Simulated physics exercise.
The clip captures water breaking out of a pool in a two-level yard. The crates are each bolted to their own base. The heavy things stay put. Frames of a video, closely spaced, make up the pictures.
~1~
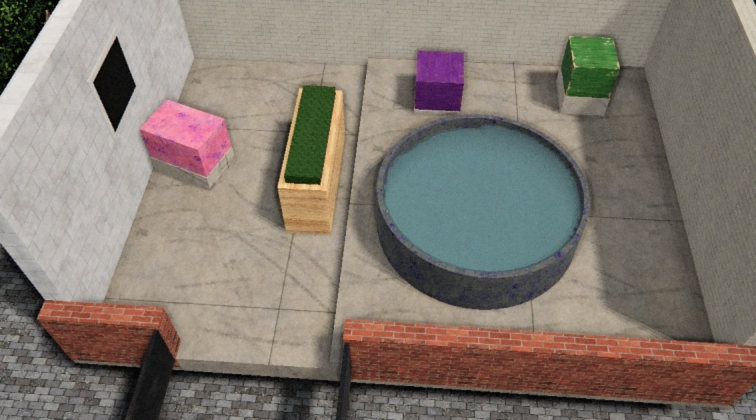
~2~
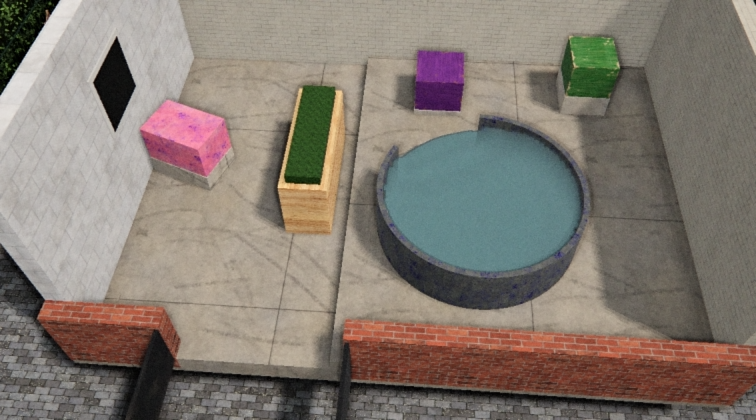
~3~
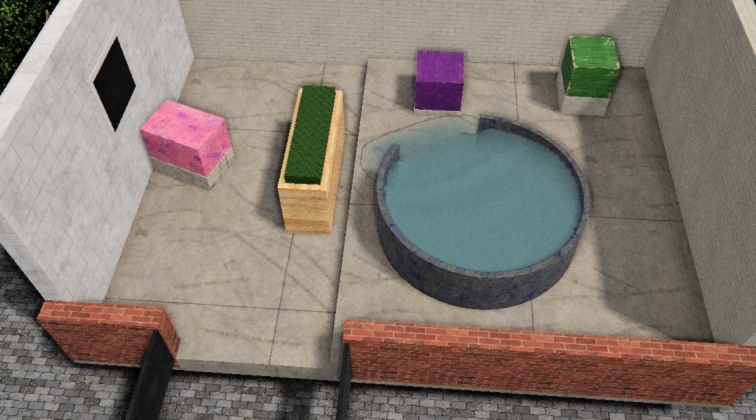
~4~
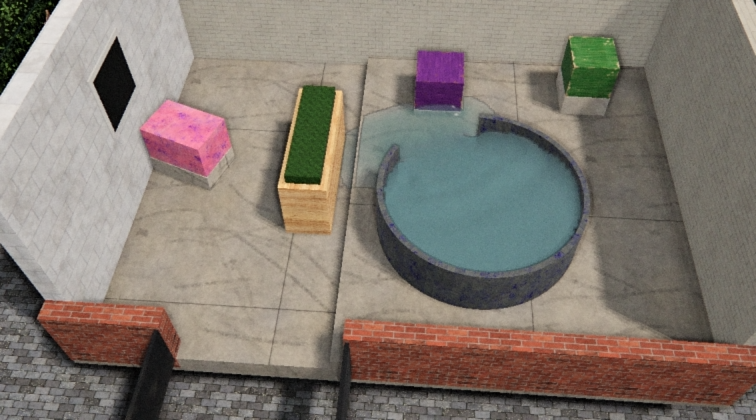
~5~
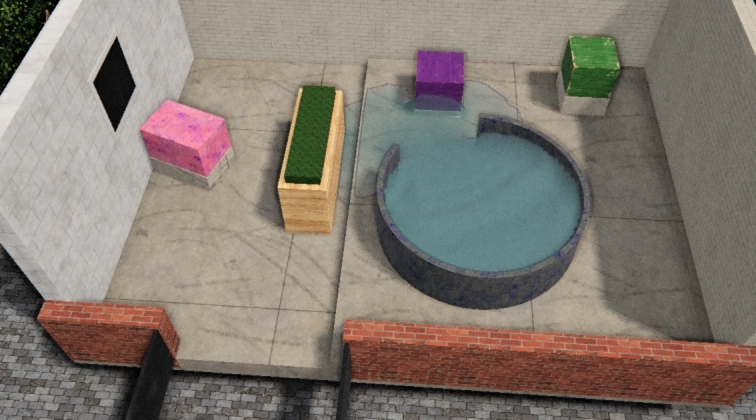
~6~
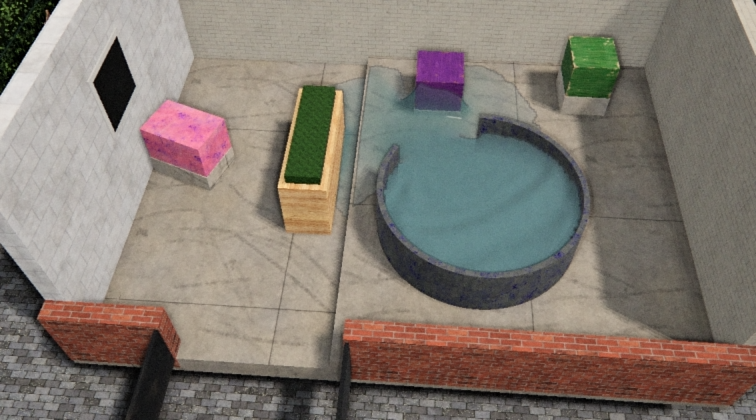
In a walled yard with coloured blocks and a planter, a round tank of still water opened on its far side, and water poured through the gap and spread across the paving around the purple block.
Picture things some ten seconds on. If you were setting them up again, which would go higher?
I'd say the green crate can stay, the purple crate goes higher, the pink crate goes higher.
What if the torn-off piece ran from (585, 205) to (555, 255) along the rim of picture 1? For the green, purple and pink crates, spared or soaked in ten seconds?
Result - green crate is not reached; purple crate gets flooded; pink crate is not reached.
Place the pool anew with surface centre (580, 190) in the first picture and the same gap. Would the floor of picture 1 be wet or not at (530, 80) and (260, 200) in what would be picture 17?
The first is wetted, and then the second is not reached.
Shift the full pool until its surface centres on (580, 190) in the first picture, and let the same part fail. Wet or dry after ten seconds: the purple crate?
I reckon the purple crate is overrun.
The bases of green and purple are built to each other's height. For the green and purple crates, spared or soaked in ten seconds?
Green gets flooded; purple gets flooded.
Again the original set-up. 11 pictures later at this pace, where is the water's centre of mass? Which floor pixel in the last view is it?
The water's centre sits above (417, 162).
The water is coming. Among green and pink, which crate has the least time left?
I'd pick the green-painted one.
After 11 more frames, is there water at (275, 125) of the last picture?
Result for the point: Waterlogged.
A moment on, water covers 25 % of the floor; the green crate water round its plinth, the purple crate water round its plinth, the pink crate not reached.
Next, water covers 45 % of the floor; the green crate water round its plinth, the purple crate water round its plinth, the pink crate not reached.
Then, water covers 60 % of the floor; the green crate water round its plinth, the purple crate water round its plinth, the pink crate water round its plinth.
Later, water covers 85 % of the floor; the green crate water round its plinth, the purple crate water round its plinth, the pink crate water round its plinth.
In the end, water covers 95 % of the floor; the green crate stayed above the water, the purple crate was topped, the pink crate was topped.
